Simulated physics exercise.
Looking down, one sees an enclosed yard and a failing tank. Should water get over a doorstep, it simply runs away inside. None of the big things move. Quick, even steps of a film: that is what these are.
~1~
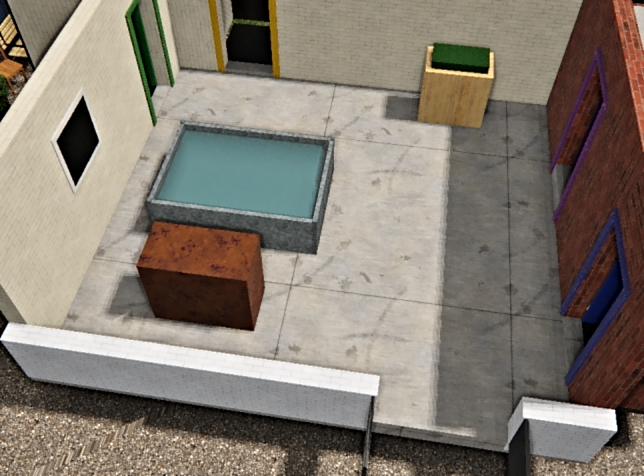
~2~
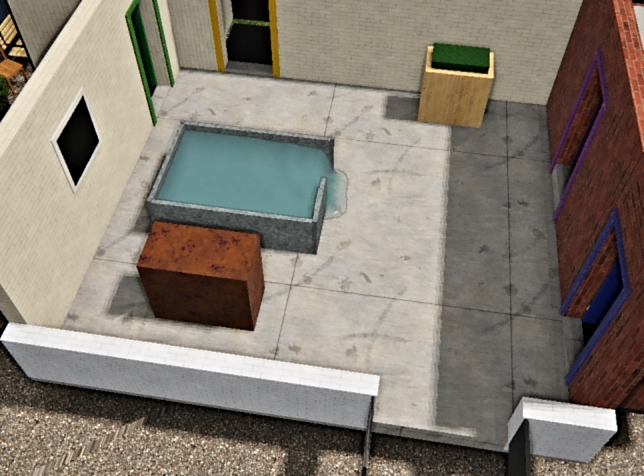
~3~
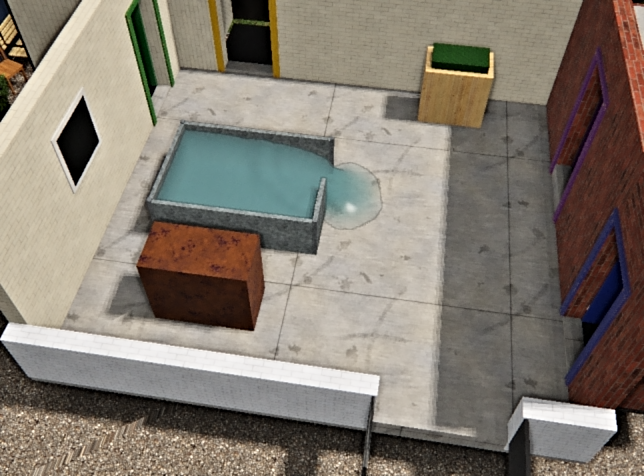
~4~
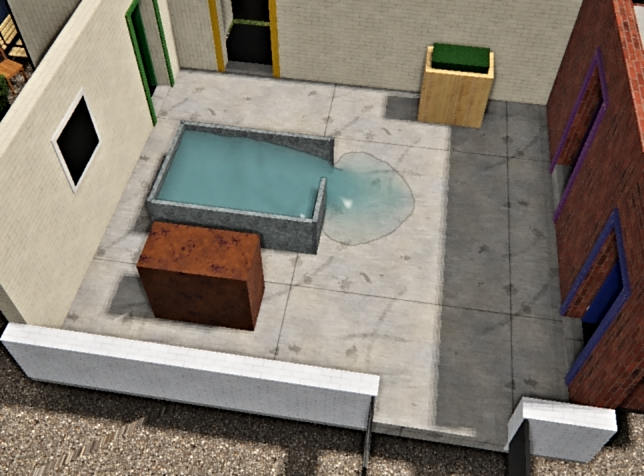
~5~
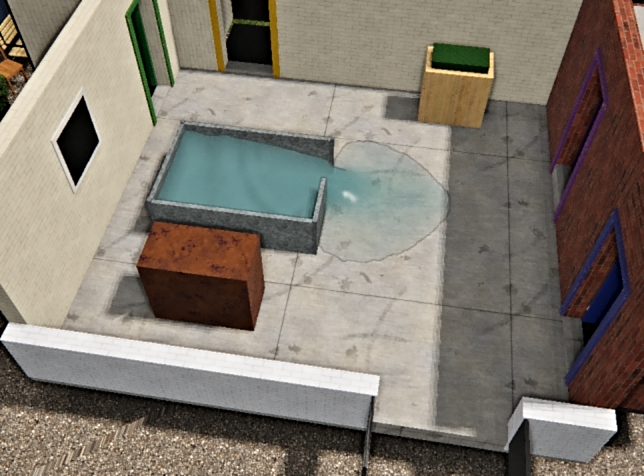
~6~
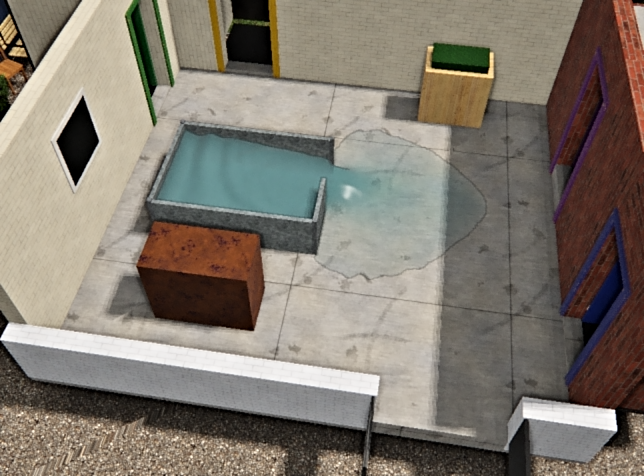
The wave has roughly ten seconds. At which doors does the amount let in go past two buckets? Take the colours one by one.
Door by door: The yellow door stays at two or fewer; the blue door goes past two; the purple door stays at two or fewer; the green door stays at two or fewer.
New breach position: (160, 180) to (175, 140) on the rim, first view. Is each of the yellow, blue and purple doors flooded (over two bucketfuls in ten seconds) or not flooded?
So yellow crosses the limit, blue crosses the limit and purple remains below the limit.
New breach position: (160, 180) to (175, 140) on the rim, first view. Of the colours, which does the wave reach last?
I'd name the door marked purple.
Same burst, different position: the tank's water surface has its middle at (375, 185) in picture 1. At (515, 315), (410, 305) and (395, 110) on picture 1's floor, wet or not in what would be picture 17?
The first spot ends up sodden, the second left untouched and the third left untouched.
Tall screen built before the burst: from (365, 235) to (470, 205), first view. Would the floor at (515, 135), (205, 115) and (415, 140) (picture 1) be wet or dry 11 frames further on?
Log, spots one to three: Swamped; spared; swamped.
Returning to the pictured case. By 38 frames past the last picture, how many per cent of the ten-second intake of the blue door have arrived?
Close to 50 percent.
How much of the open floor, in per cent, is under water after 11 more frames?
I reckon 35 per cent or so.
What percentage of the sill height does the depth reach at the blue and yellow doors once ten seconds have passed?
Some 240 percent, then some 50 percent.
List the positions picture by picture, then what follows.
The tank at (245, 173) is whole and still, in the first frame.
Water pours out at (326, 183) and has run to (333, 215), in the second frame.
The front is at (374, 211), out from the gap at (326, 184), in the third frame.
Water pours out at (326, 184) and has run to (406, 212), in the fourth frame.
The front is at (443, 195), out from the gap at (326, 184), in the fifth frame.
Water pours out at (326, 183) and has run to (479, 200), in the sixth frame.
A moment on, water covers 30 % of the floor; the yellow door not reached, the blue door not reached, the purple door wet at the sill, nothing in, the green door not reached.
Next, water covers 35 % of the floor; the yellow door not reached, the blue door wet at the sill, nothing in, the purple door wet at the sill, nothing in, the green door not reached.
Then, water covers 40 % of the floor; the yellow door not reached, the blue door over two buckets in, the purple door wet at the sill, nothing in, the green door not reached.
Later, water covers 65 % of the floor; the yellow door wet at the sill, nothing in, the blue door over two buckets in, the purple door wet at the sill, nothing in, the green door not reached.
In the end, water covers 90 % of the floor; the yellow door wet at the sill, nothing in, the blue door far over two buckets in, the purple door wet at the sill, nothing in, the green door wet at the sill, nothing in.
